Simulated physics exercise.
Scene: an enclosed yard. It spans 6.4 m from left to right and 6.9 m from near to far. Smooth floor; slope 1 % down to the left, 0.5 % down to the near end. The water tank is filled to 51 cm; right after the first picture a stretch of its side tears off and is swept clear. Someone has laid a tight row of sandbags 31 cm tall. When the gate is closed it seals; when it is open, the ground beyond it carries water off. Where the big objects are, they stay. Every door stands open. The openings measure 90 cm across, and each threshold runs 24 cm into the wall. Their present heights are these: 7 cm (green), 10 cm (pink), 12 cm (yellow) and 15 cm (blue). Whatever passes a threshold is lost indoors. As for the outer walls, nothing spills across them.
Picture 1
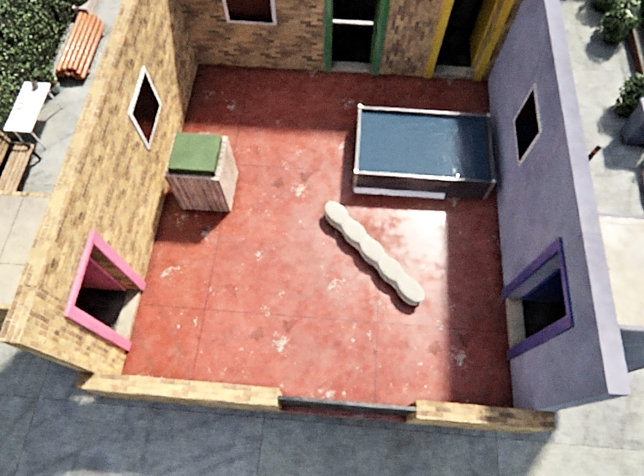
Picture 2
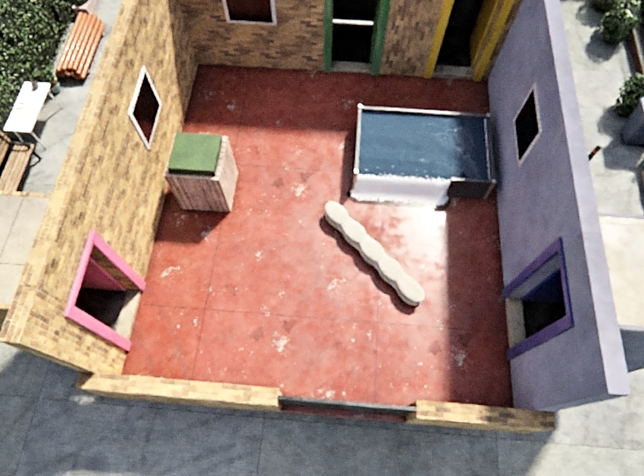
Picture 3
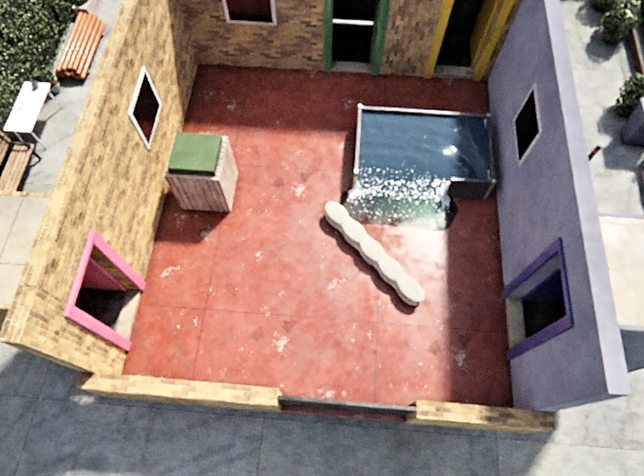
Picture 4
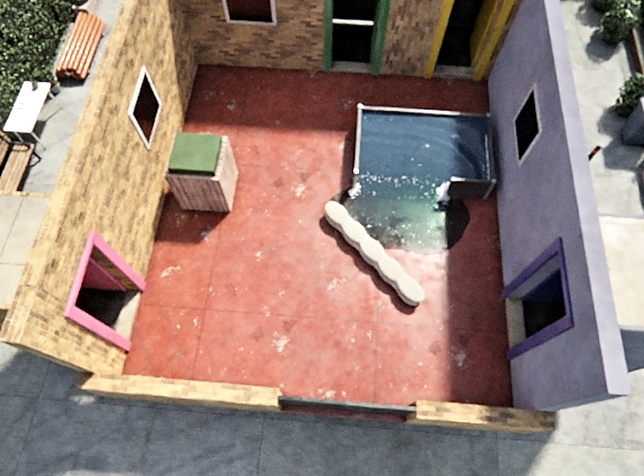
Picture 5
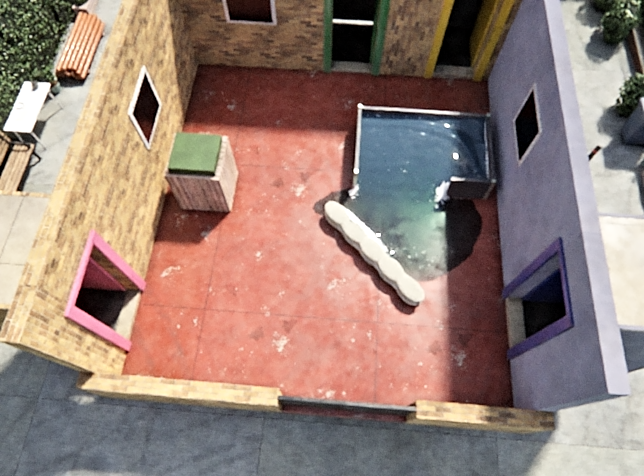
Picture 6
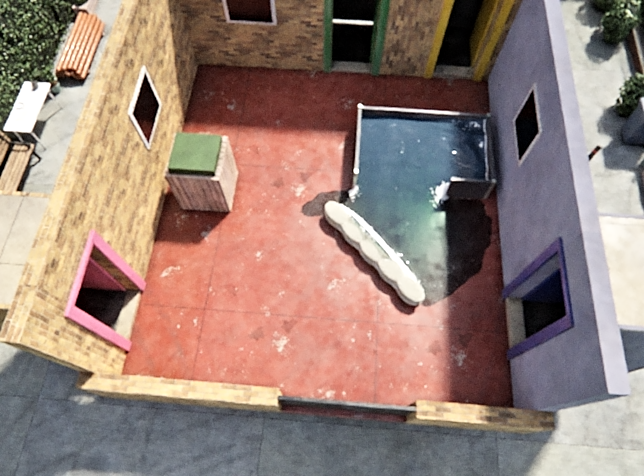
We see a walled yard with a red floor, where the near side of a full water tank breaks open and foaming water pours out, spreading forward against a pale wavy barrier and around its far end, darkening the floor.
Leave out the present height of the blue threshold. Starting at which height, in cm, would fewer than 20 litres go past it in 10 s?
Starting at roughly 22 cm.
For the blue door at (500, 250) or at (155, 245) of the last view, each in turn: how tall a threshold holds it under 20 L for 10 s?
About 12.0 cm, then about 6.5 cm.
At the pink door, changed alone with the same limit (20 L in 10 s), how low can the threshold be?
Pink would need about 9.0 cm on its own.
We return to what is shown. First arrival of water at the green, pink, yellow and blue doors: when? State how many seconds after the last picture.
Reading them off: Green 6.5 s, then pink 4.5 s, then yellow 4.0 s, then blue 0.7 s.
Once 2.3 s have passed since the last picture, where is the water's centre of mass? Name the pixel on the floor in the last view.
Centre of mass: About (413, 234) px.
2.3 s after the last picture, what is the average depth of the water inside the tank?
The mean depth is roughly 16 cm.
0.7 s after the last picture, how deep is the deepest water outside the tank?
Around 40 centimetres.
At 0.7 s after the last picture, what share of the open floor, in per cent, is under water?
20 %.
Then, 0.7 s after the last picture water covers 20 % of the floor, deepest (40 cm) near (369, 239); it has not reached the blue door.
Then, 2.3 s after the last picture water covers 35 % of the floor, deepest (32 cm) near (509, 414); 22 cm at the blue door, 55 litres in over its 15 cm threshold.
Then, 9.3 s after the last picture water covers 80 % of the floor, deepest (11 cm) near (148, 268); 5 cm at the blue door, 67 litres in over its 15 cm threshold.
At the blue door as built, the water peaked near 28 cm, 1.1 s after the last picture.
With a threshold of 20 cm, 29 litres would have come in within the 10 s; with 27.5 cm, 3 litres. So under 20 litres takes about 22 cm.
